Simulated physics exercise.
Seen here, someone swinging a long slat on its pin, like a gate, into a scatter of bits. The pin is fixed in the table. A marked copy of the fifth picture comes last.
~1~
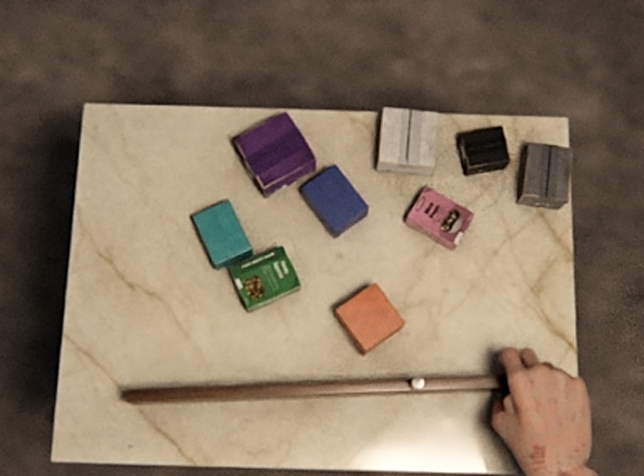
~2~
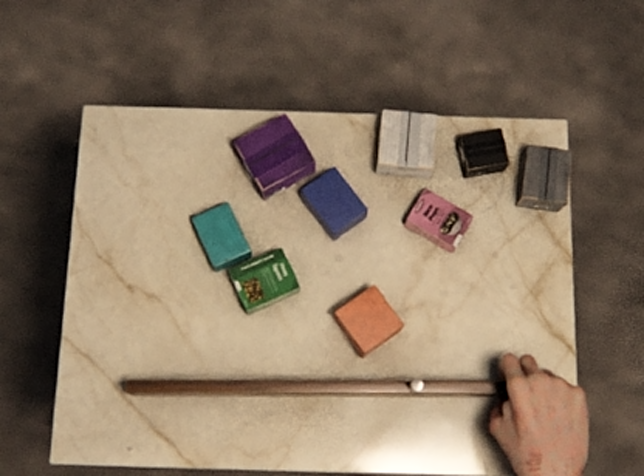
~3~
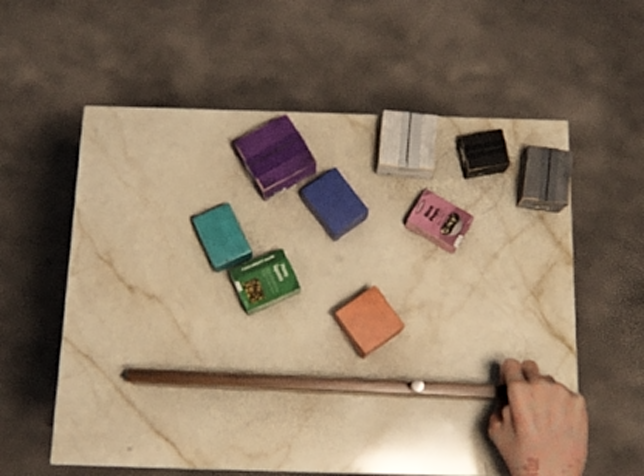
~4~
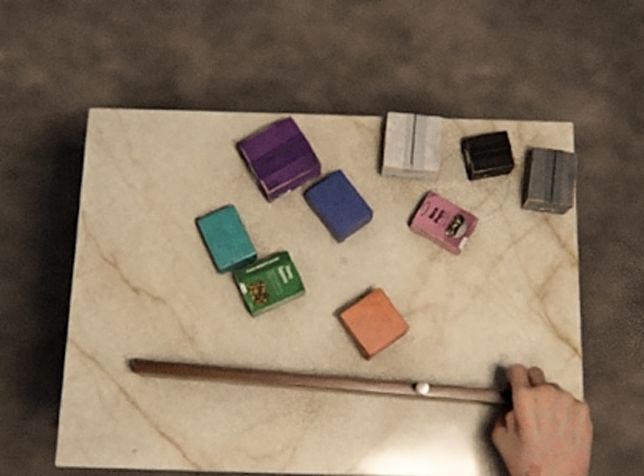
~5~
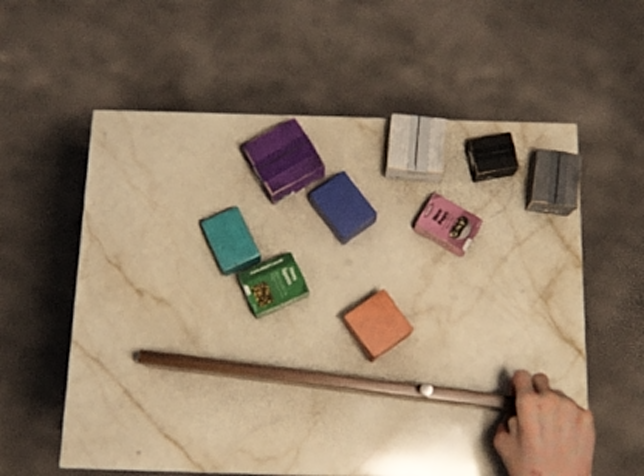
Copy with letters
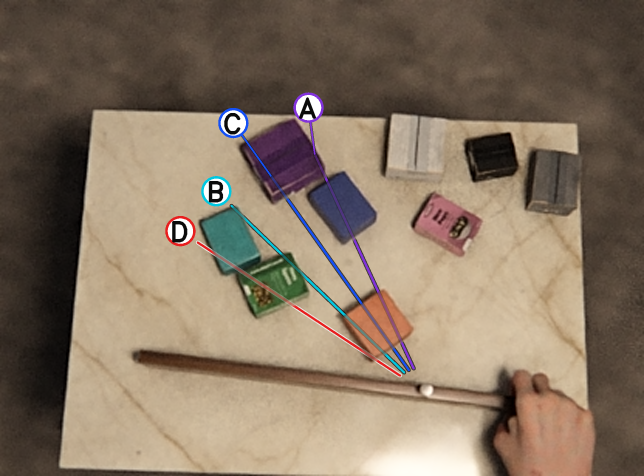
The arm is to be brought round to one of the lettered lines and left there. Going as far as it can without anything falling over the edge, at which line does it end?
Stop at C.
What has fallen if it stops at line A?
The purple box goes over.
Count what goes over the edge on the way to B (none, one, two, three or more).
By then, none.
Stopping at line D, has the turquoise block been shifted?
Yes.
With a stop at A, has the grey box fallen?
By then, no.
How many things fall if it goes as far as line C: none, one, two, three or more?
By then, none.
On the marked copy, A at (363, 259); B at (316, 287); C at (338, 271); D at (298, 308).
With C. Early on, arm (289, 327); green packet (278, 279); grey box (553, 183).
Further on, arm (315, 290); purple box (286, 157); turquoise block (253, 202).
At the end, arm (339, 270); purple box (323, 125); white box (423, 144); nothing has fallen.
As for the rest, A drops the purple box; B is safe but short; D is safe but short.
